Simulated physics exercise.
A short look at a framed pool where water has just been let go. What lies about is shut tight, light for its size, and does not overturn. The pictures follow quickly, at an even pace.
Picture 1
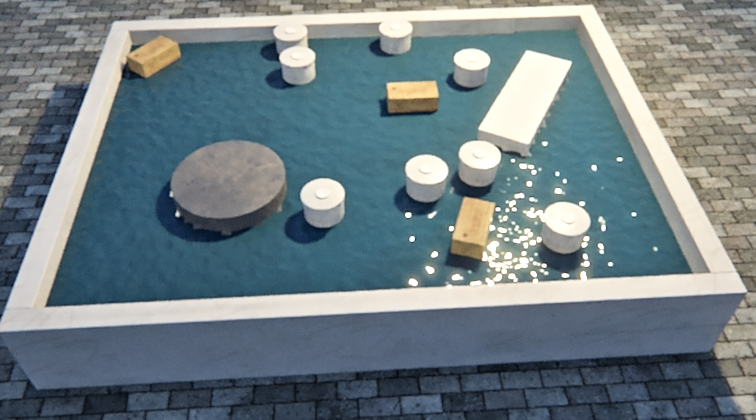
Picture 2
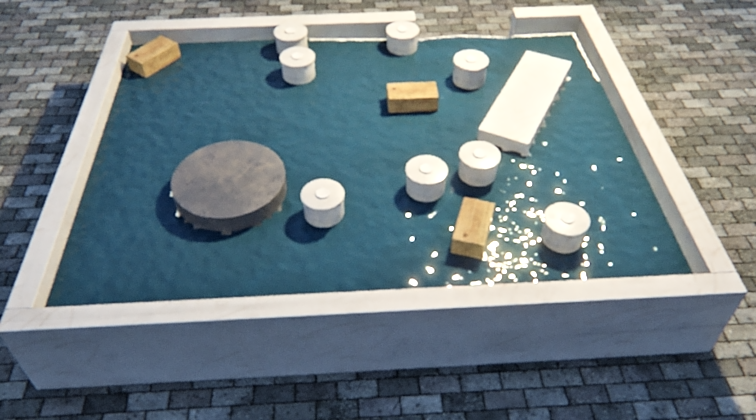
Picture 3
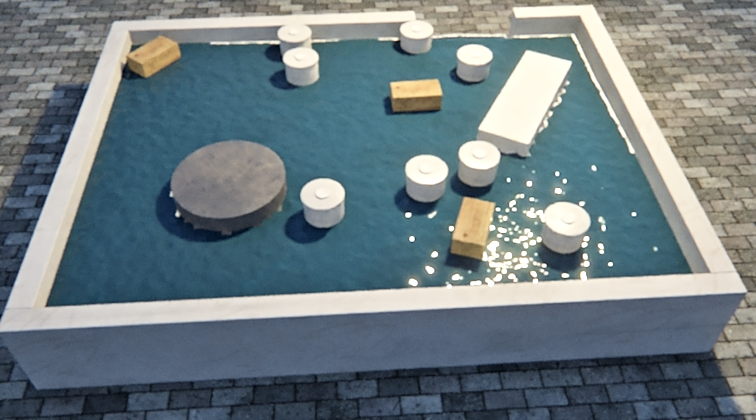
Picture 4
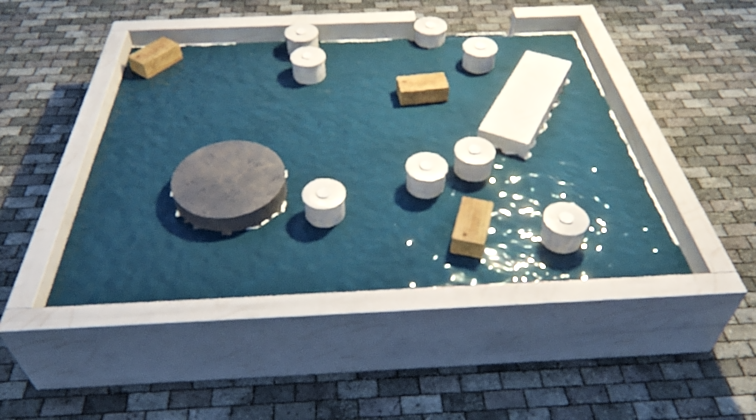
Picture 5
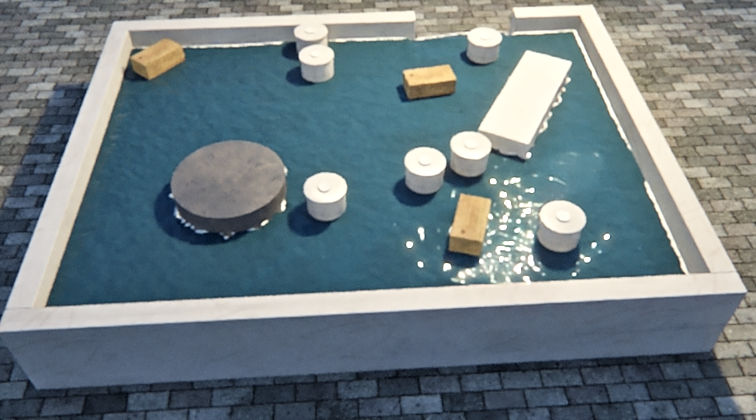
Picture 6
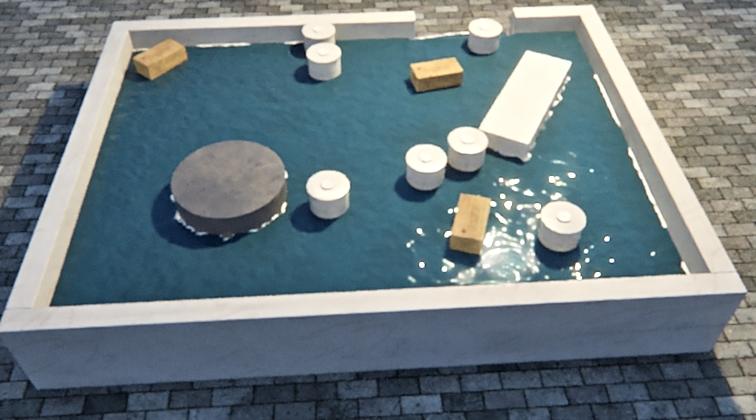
Framed pool on grey paving, a gap opening in its far wall, white tubs and wooden blocks drifting towards it, one tub leaving view.
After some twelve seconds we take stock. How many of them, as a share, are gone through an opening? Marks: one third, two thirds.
That comes to from one to two thirds.
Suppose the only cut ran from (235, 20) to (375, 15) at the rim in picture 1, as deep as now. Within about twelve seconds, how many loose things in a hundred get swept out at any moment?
Some 50 per cent.
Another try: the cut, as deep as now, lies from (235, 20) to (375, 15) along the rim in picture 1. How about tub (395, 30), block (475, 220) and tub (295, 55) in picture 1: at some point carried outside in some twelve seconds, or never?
One after the other: Yes, no, yes.
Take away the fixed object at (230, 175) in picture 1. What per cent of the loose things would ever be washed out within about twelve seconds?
I make it 40 per cent.
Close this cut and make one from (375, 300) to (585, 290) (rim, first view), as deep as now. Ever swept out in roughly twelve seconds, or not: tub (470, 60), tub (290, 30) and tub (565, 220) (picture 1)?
In that order: Left behind, left behind, carried outside.
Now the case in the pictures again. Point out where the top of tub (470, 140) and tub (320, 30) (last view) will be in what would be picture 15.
Roughly at (456, 116) and (363, 33).
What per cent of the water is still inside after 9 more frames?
Close to 84 %.
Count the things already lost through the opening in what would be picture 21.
I count 3.
A moment on, 2 of 11 are out; 9 afloat.
Next, 3 of 11 are out; 8 afloat.
Later, 3 of 11 are out; 8 afloat.
In the end, 4 of 11 are out; 7 afloat.
